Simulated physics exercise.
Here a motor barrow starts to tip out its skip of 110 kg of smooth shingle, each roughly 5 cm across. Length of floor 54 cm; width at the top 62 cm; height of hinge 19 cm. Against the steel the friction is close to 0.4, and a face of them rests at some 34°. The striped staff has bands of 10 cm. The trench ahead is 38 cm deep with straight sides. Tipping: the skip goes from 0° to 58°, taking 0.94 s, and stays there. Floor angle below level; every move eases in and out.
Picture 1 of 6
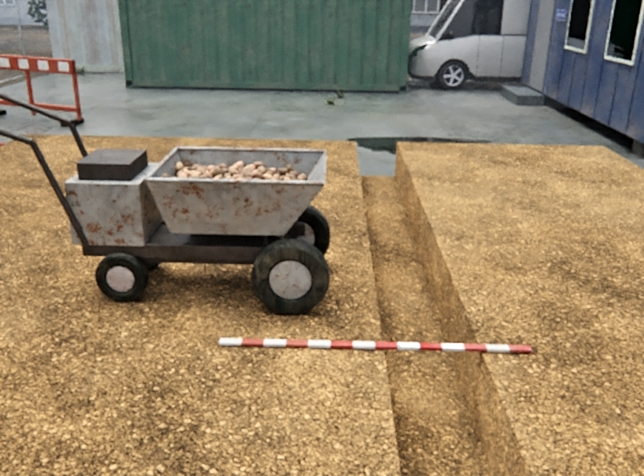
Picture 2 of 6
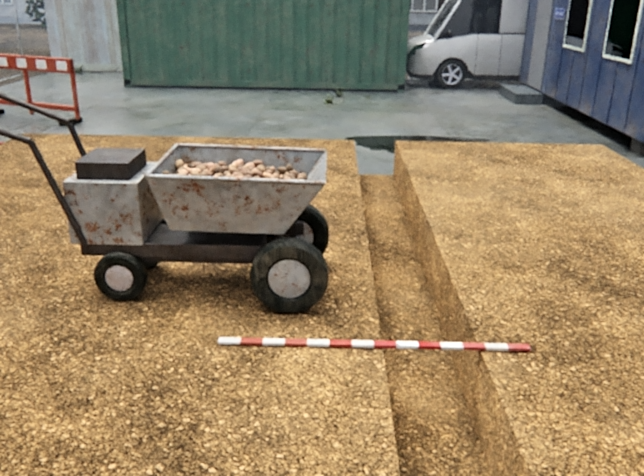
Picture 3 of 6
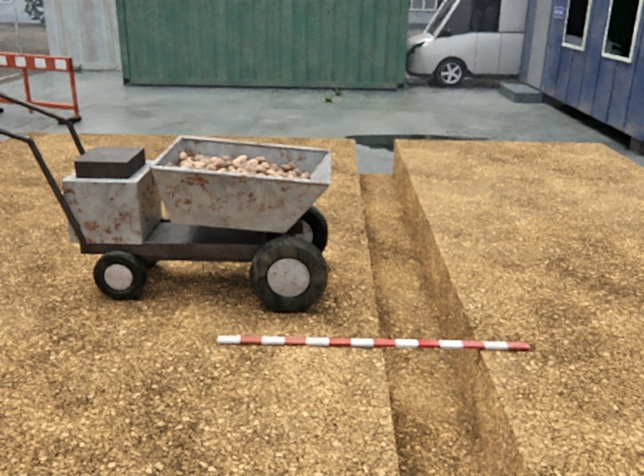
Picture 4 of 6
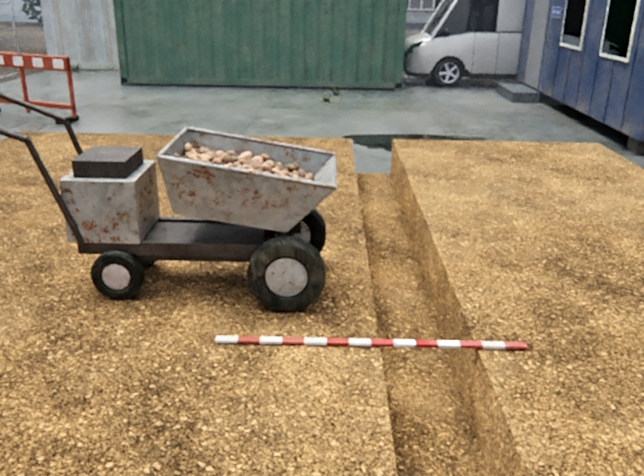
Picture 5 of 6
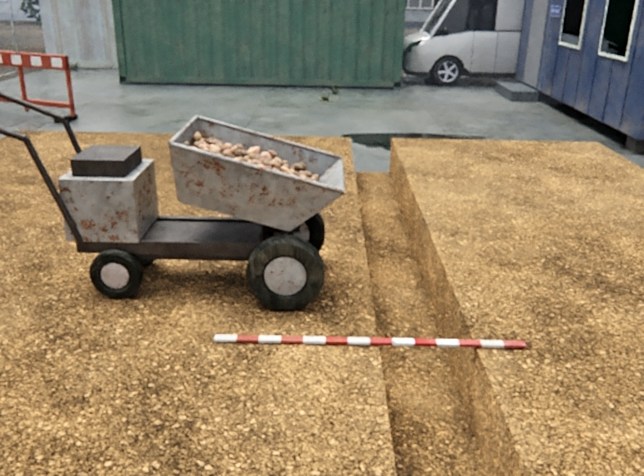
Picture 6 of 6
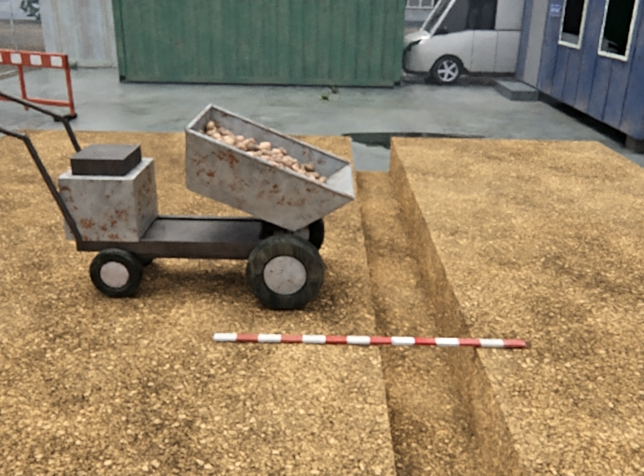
The footage shows a wheeled barrow with a rusty grey skip of small stones standing beside a straight trench and a red-and-white striped staff; the skip starts level, then tilts steadily down toward the right, its rear end rising.
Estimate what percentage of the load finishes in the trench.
Roughly 66 percent.
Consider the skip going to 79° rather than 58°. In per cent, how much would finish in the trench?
About 95%.
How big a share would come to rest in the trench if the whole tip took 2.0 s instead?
Expected share: Around 70%.
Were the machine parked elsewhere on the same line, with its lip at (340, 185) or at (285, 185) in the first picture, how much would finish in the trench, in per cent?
Roughly 55 per cent, then 65 per cent.
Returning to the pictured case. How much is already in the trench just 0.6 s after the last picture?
About 15 per cent by then.
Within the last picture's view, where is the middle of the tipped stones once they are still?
In the last view, about (414, 339).
Then, 0.3 s after the last picture the floor is at 49°, 100 % in the skip; the foremost stones are at (363, 213).
Then, 0.6 s after the last picture the floor is at 58°, 84 % in the skip, 16 % in the trench; the foremost stones are at (436, 278).
Then, 1.0 s after the last picture the floor is at 58°, 52 % in the skip, 43 % in the trench, 5 % past the trench; the foremost stones are at (511, 288).
Then, 2.9 s after the last picture the floor is at 58°, 29 % in the skip, 66 % in the trench, 5 % past the trench; the foremost stones are at (546, 282).
